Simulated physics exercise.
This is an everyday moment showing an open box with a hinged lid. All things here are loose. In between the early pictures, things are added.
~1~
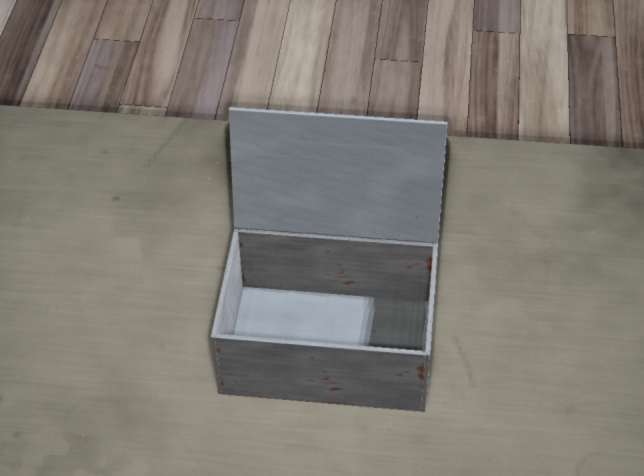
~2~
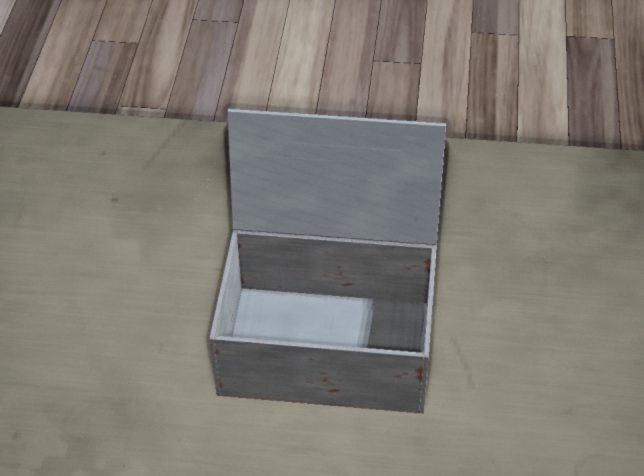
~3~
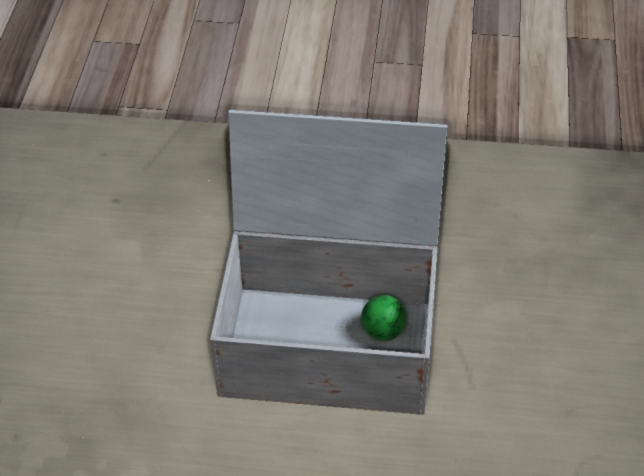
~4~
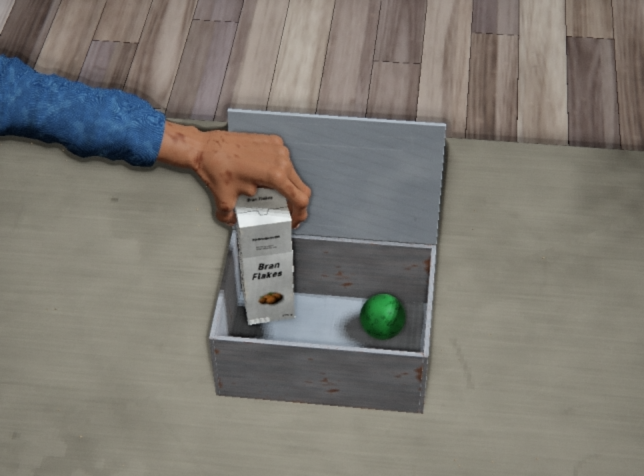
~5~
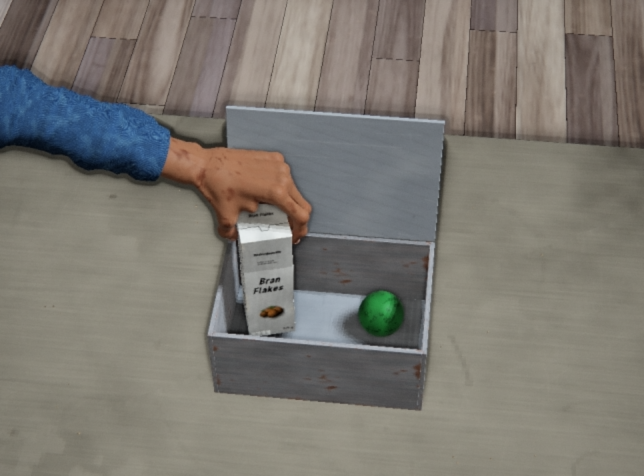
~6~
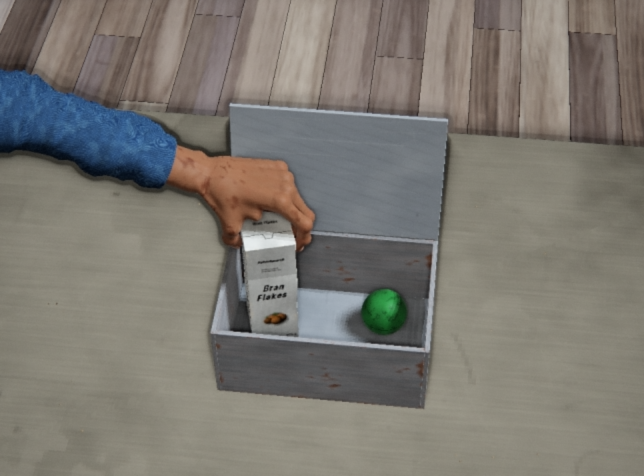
An open grey wooden box with its hinged lid raised stands on a dull greenish-beige surface, seen from above at an angle, with brown planks behind. Its pale-bottomed interior is empty at first, then a shiny green ball appears at the right. Next, a hand in a blue sleeve, reaching from the left, lowers a white Bran Flakes carton into the left side while the view shifts very slightly.
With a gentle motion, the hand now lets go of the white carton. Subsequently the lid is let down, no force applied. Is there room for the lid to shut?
Turns out the lid is kept open.
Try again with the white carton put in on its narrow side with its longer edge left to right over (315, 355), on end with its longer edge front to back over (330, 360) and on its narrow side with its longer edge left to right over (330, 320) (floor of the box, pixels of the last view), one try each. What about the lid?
Trial 1: Lid fully lowered. Trial 2: Lid propped open. Trial 3: Lid propped open.
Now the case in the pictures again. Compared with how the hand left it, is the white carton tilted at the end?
Once everything settles, the white carton ends up at a slant.
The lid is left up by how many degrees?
I'd say roughly 25 degrees above the rim.
Then, 1.20 s past the last view, lid starting down.
Then, 1.70 s past the last view, lid 60° above the rim; white carton rocked 5° from its first pose near (270, 282).
Then, 2.10 s past the last view, lid 39° above the rim; white carton rocked 22° from its first pose near (274, 299).
Then, 3.30 s past the last view, lid 26° above the rim; white carton rocked 38° from its first pose near (280, 310).
Finally, lid 26° above the rim; down or leaning hard in the box, white carton; green ball still in place. Final places as the last picture's camera would see them, white carton near (280, 310).
